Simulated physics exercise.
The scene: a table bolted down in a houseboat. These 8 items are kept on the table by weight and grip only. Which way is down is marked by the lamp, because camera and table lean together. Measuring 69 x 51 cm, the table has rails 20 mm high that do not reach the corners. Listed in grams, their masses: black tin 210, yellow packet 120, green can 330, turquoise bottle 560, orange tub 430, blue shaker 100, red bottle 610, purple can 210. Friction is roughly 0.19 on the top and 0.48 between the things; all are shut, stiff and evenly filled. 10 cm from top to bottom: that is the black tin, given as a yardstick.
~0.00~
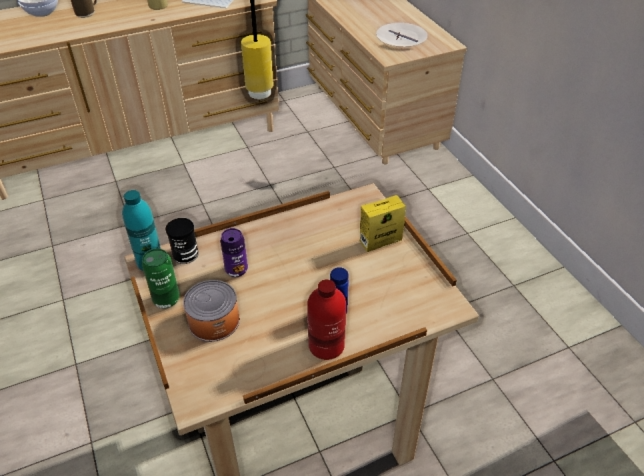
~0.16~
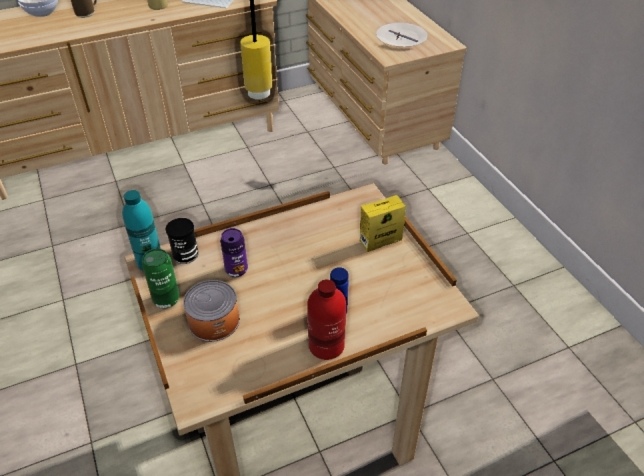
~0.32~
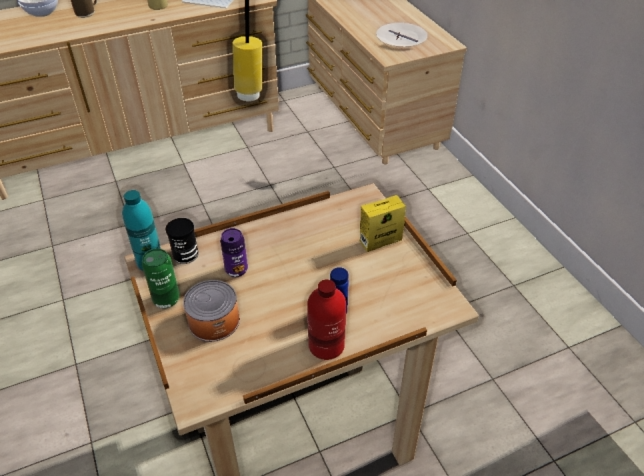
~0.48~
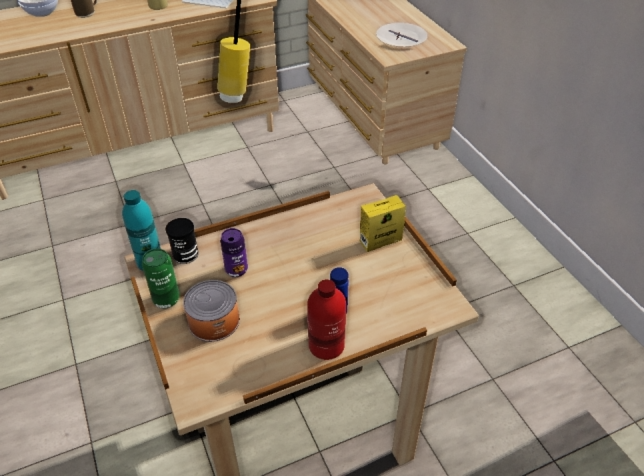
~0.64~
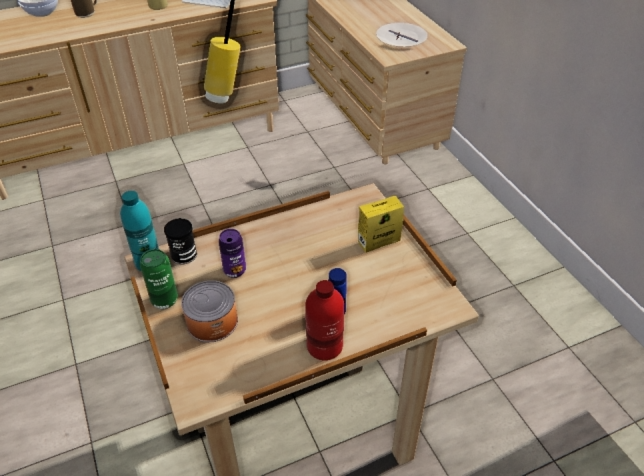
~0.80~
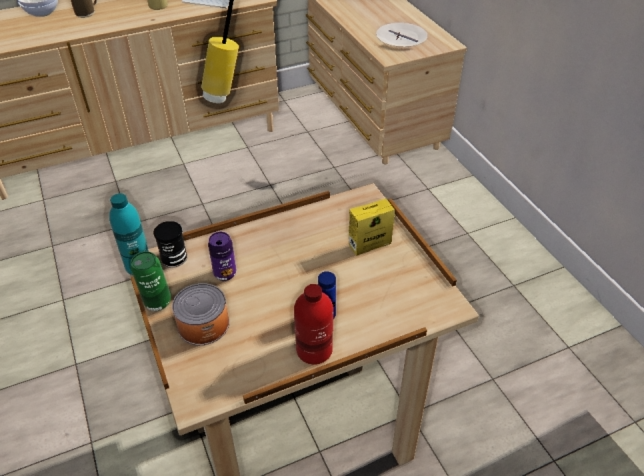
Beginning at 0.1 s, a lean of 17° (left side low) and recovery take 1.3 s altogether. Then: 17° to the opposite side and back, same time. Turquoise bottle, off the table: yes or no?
Yes.
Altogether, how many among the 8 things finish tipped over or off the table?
So, 1 in all.
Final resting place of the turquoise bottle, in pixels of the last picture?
At pixel (57, 464) or so, give or take.
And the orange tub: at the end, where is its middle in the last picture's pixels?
Rest position, about (257, 296) px.
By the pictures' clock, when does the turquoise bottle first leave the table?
Time: Roughly 0.9 s.
Around 1.00 s, heel 12°, left side down; turquoise bottle now off the table; black tin shifted 9 cm; yellow packet shifted 10 cm.
Around 1.30 s, heel 1°, left side down; black tin tipped 3° against what carries it; blue shaker shifted 18 cm; yellow packet shifted 19 cm.
Around 2.20 s, heel 15°, right side down; yellow packet shifted 13 cm; blue shaker shifted 13 cm; red bottle shifted 13 cm.
Around 2.40 s, heel 7°, right side down; green can shifted 11 cm; yellow packet shifted 6 cm; blue shaker shifted 5 cm.
Finally (3.2 s), off the table, turquoise bottle; not toppled but over 5 cm from the start, black tin, green can and orange tub; the other 4 still in place (within 5 cm). In the last view, turquoise bottle near (57, 464).
